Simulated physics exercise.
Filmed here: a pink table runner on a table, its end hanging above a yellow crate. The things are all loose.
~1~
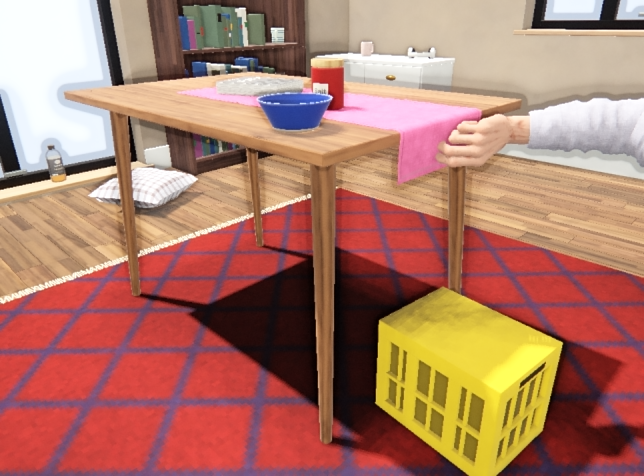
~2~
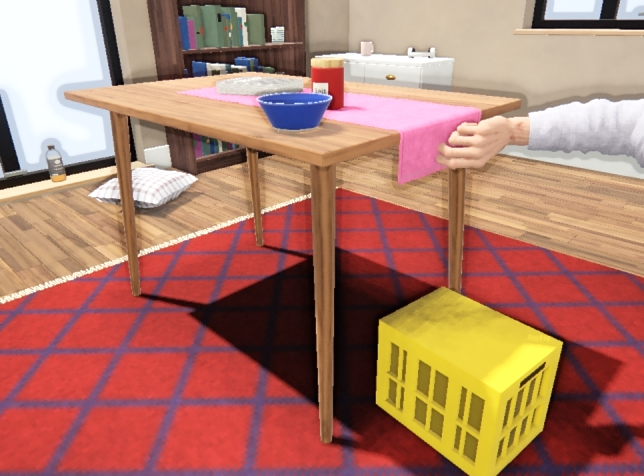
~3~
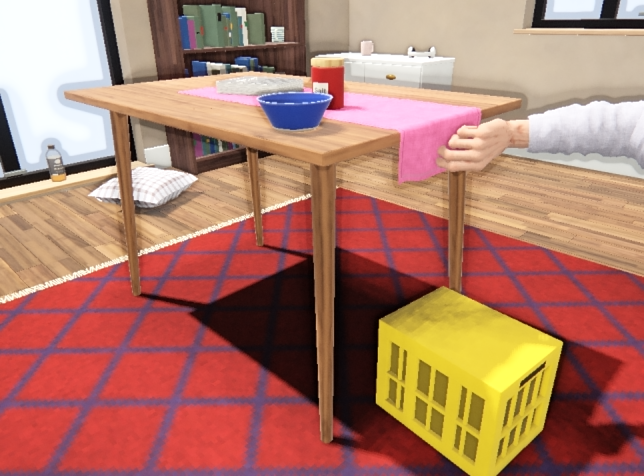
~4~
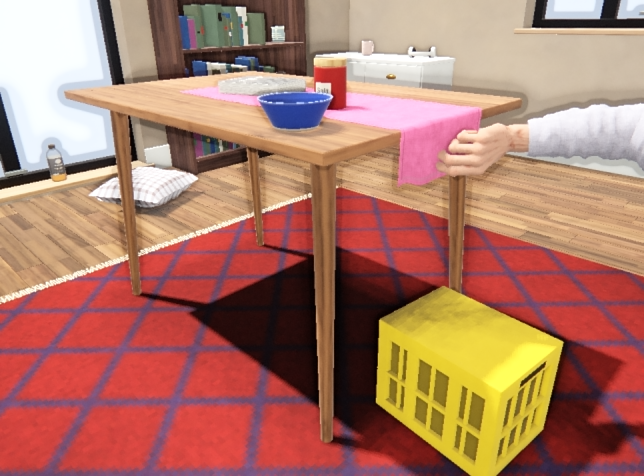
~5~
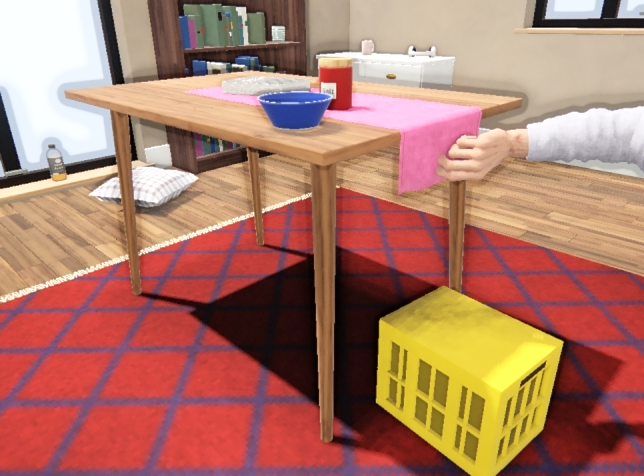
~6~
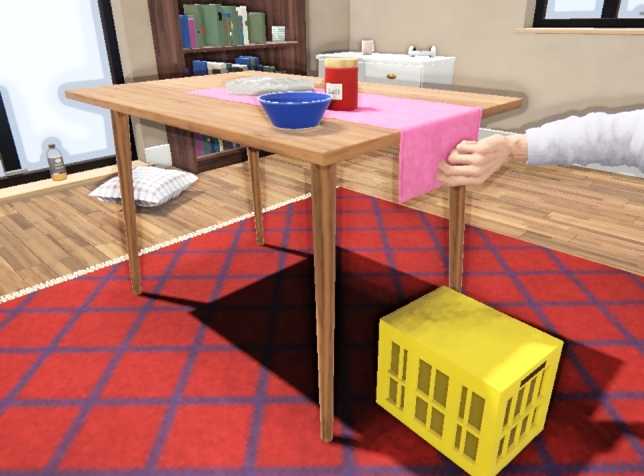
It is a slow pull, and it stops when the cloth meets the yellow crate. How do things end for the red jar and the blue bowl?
They end like this: The red jar has gone over, the blue bowl is still on top.
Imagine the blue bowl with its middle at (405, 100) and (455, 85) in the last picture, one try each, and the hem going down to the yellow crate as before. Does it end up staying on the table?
First, it is carried off; second, it keeps clear of the edge.
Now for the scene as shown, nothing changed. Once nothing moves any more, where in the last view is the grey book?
It ends up near (359, 98) in the last view.
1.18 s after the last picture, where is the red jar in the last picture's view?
Approximate spot: (424, 93).
Then, 0.46 s on from there, hem going down; jar carried along near (368, 87); bowl in place.
Then, 1.18 s on from there, hem going down; jar carried along near (424, 93); bowl in place.
Then, 1.82 s on from there, hem on the crate; jar down below near (468, 308); bowl in place.
In the end, hem on the crate; jar down below near (468, 308); bowl in place. The red jar falls off and the blue bowl remains up there.
